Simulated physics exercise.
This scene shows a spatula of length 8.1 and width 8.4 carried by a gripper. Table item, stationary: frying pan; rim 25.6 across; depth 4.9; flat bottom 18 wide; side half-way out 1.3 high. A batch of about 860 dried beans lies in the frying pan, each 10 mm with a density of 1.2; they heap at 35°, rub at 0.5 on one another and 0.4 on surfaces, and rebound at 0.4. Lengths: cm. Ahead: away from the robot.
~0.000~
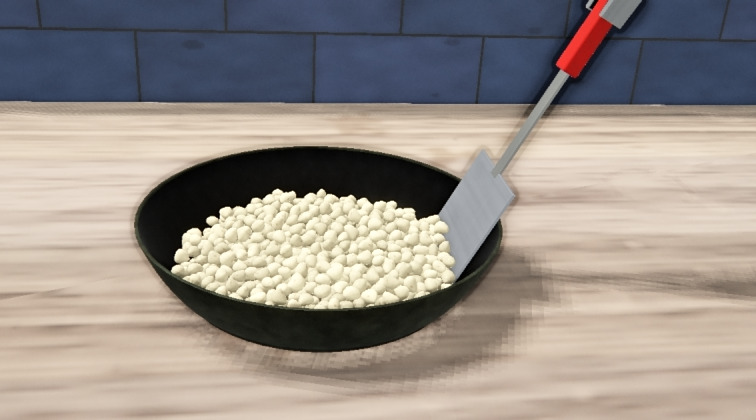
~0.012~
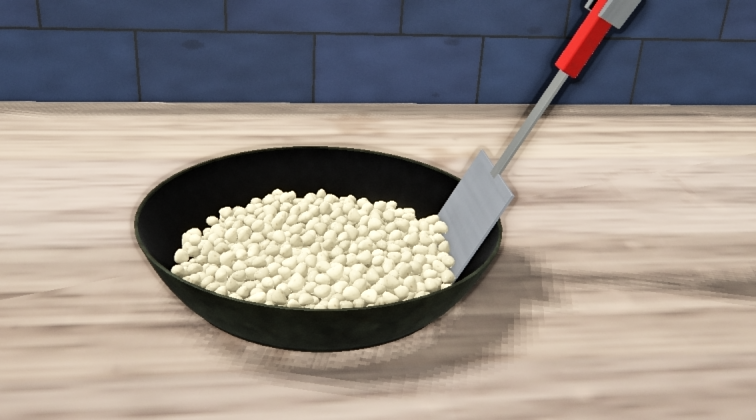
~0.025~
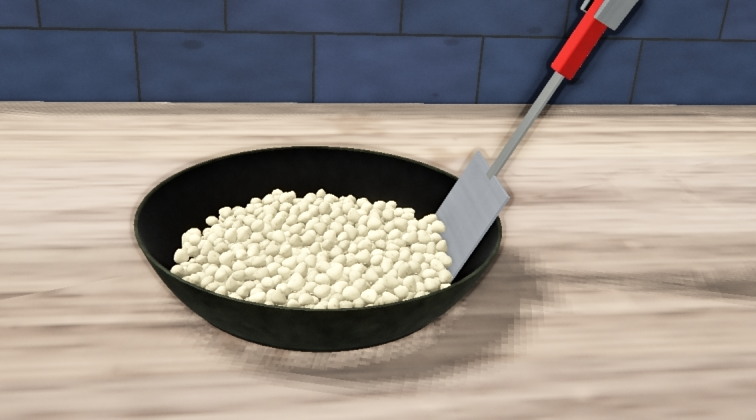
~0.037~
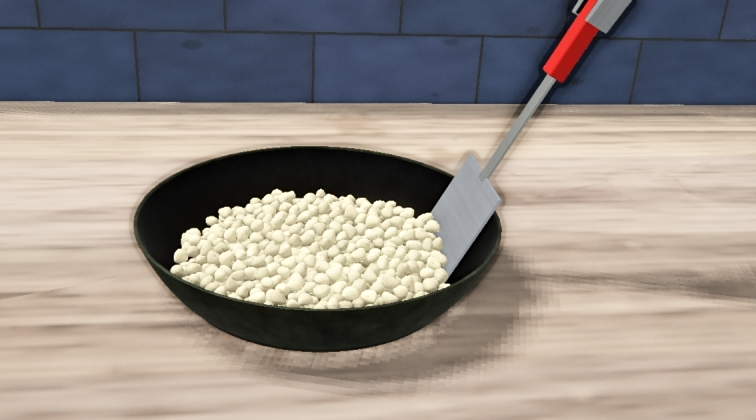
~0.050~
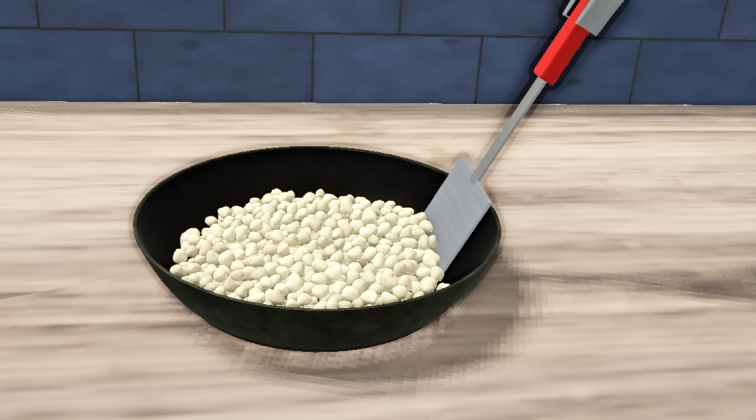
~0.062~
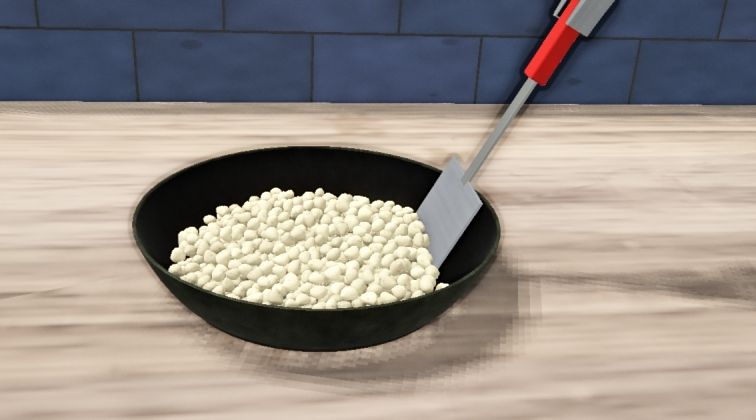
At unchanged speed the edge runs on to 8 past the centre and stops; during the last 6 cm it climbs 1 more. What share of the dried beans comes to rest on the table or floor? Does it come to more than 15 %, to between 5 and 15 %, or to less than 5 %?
It comes to between 5 and 15 %.
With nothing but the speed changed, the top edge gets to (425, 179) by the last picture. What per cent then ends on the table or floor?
Estimate: Close to 25 %.
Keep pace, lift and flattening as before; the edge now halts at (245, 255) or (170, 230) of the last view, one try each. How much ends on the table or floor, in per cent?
The two tries give near 0 and near 35 in a hundred.
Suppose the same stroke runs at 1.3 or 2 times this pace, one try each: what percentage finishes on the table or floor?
Around 15 per cent, then around 25 per cent, would end on the table or floor.
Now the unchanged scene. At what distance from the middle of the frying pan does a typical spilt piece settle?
Distance, approx.: 18 cm.
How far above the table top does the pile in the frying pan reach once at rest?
Peak at rest, approximately 7.0 centimetres.
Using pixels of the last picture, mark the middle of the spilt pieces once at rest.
The centre sits at roughly (93, 279).
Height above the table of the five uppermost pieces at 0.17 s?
About 4 centimetres.
After 0.17 s, sloping 62°, highest piece 5 above the table; 855 in the frying pan.
After 0.28 s, sloping 62°, highest piece 6 above the table; 854 in the frying pan, 1 on the blade or in flight.
After 0.54 s, sloping 62°, highest piece 7 above the table; 776 in the frying pan, 76 on the table or floor, 3 on the blade or in flight.
After 1.59 s, sloping 62°, highest piece 7 above the table; 774 in the frying pan, 81 on the table or floor.
In the end, 774 in the frying pan, 81 on the table or floor. That is 9 % on the table or floor.
